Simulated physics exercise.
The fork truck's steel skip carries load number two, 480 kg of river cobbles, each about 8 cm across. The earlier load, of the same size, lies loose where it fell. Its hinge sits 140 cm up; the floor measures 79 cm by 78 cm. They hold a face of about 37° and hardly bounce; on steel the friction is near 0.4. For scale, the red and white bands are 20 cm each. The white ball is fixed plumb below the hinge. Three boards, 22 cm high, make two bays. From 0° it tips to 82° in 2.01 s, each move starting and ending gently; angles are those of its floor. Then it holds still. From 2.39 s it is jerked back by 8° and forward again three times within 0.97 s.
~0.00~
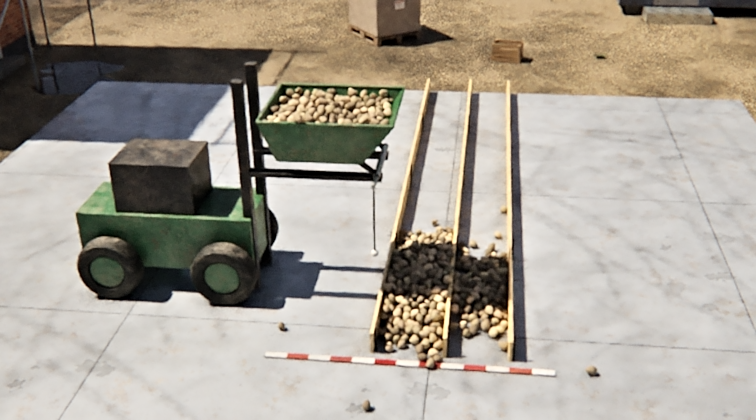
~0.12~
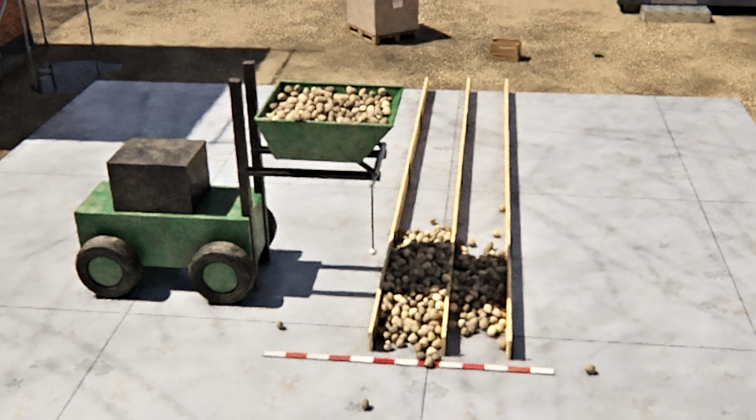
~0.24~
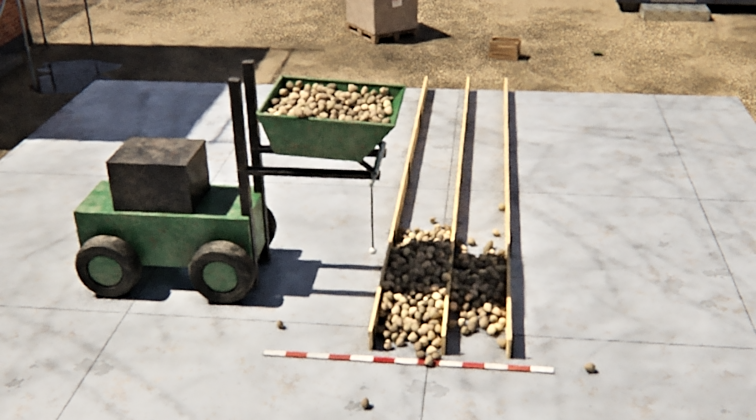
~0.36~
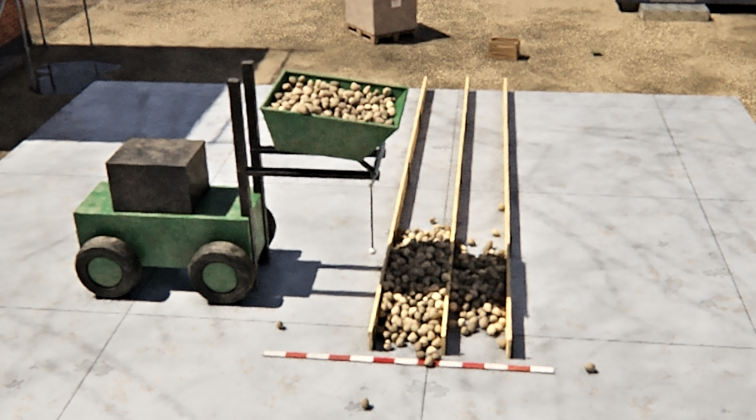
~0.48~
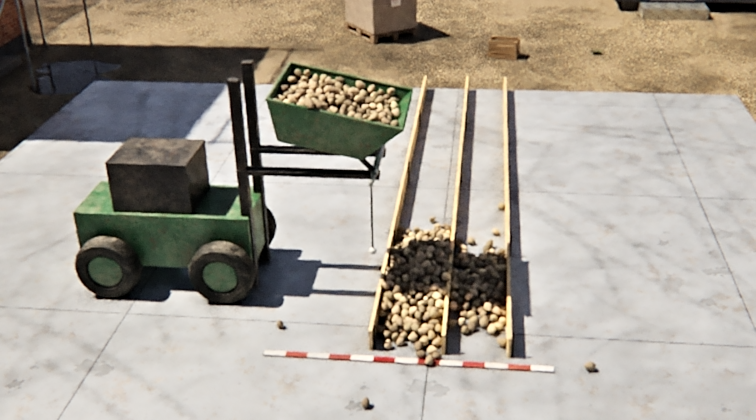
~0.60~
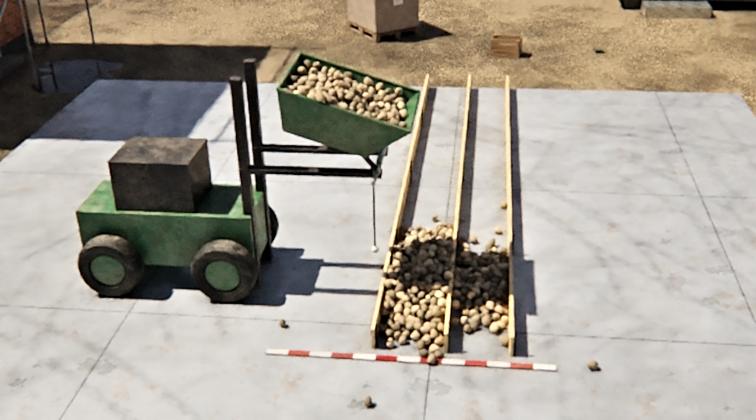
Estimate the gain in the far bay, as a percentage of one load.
About 53 per cent.
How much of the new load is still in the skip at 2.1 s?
It holds some 25 per cent.
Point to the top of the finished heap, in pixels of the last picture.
Around (493, 260).
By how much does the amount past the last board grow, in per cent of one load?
About 45 per cent.
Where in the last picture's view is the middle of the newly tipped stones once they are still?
Their middle is at about (505, 279).
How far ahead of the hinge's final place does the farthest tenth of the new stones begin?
Roughly 210 cm ahead of it.
After 1.5 s the floor is at 69°; in per cent of one load, 95 in the skip, 80 in the near bay, 25 in the far bay; the foremost stones are at (514, 281).
After 2.1 s the floor is at 82°; in per cent of one load, 26 in the skip, 79 in the near bay, 78 in the far bay, 17 past the last board; the foremost stones are at (568, 299).
After 3.8 s the floor is at 82°; in per cent of one load, 0 in the skip, 78 in the near bay, 75 in the far bay, 47 past the last board; the foremost stones are at (691, 295).
After 6.4 s the floor is at 82°; in per cent of one load, 0 in the skip, 78 in the near bay, 75 in the far bay, 47 past the last board; the foremost stones are at (691, 295). Net gain in the far bay, 53.
